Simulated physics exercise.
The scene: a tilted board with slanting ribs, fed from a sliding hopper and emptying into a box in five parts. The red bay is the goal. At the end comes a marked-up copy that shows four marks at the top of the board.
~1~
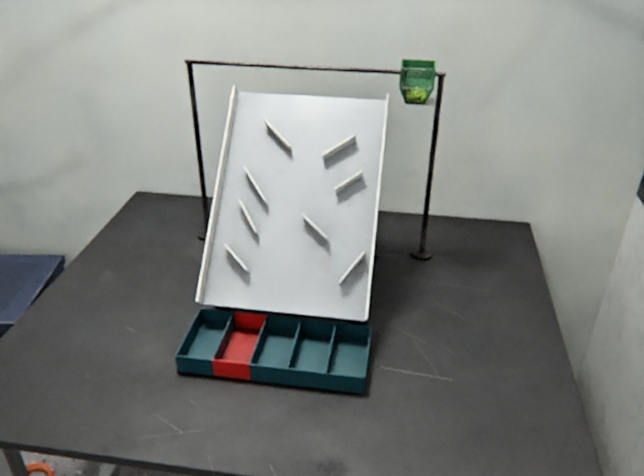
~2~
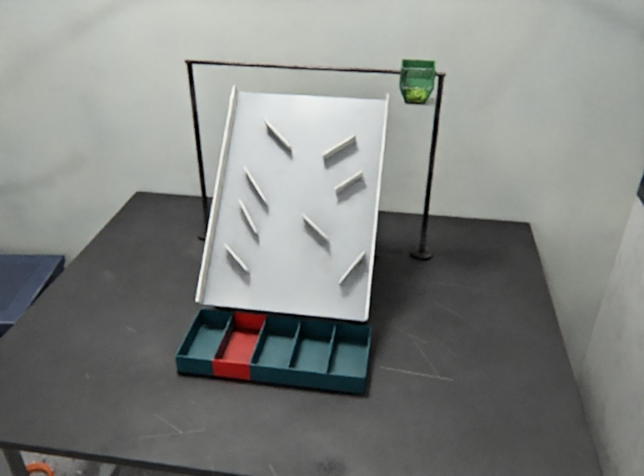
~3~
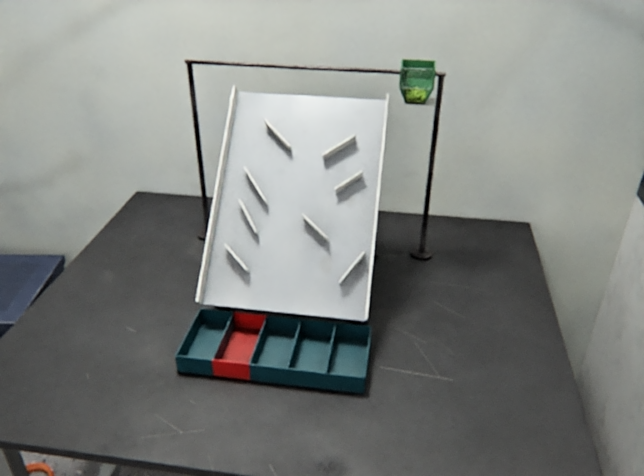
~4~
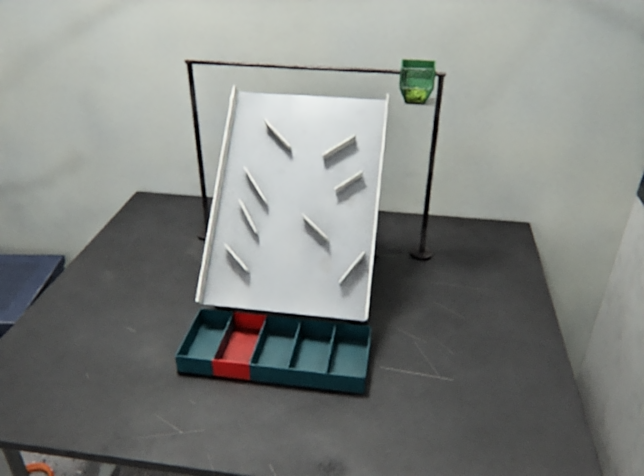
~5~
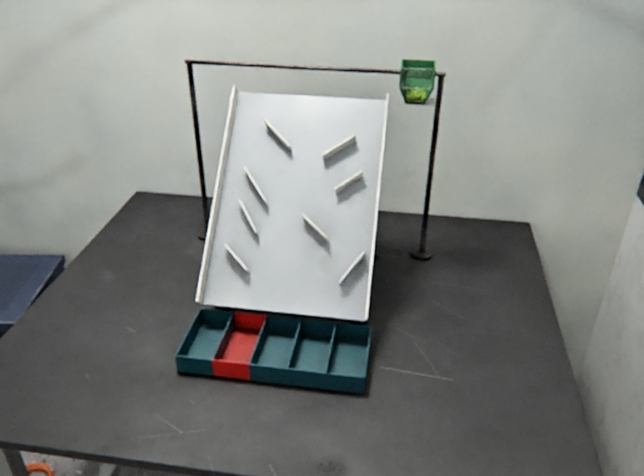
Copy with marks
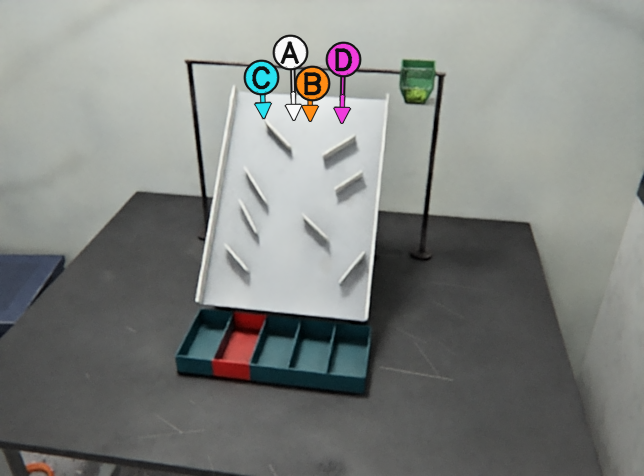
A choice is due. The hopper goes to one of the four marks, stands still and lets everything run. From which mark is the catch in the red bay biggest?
D works best here.
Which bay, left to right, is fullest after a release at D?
The second.
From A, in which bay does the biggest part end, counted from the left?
The fourth.
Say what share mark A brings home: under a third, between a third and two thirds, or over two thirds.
Mark A gives under a third.
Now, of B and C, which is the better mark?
It is B.
On the marked copy, mark A meets the board at (293, 114); mark B meets the board at (310, 115); mark C meets the board at (263, 112); mark D meets the board at (341, 117).
If A is chosen, about a tenth in the red bay, almost all in other bays, just a few outside the box.
If B is chosen, about a tenth in the red bay, the larger part in other bays, just a few outside the box.
If C is chosen, not one piece in the red bay, almost all in other bays, just a few outside the box.
If D is chosen, roughly half in the red bay, roughly a third in other bays, about a tenth outside the box.
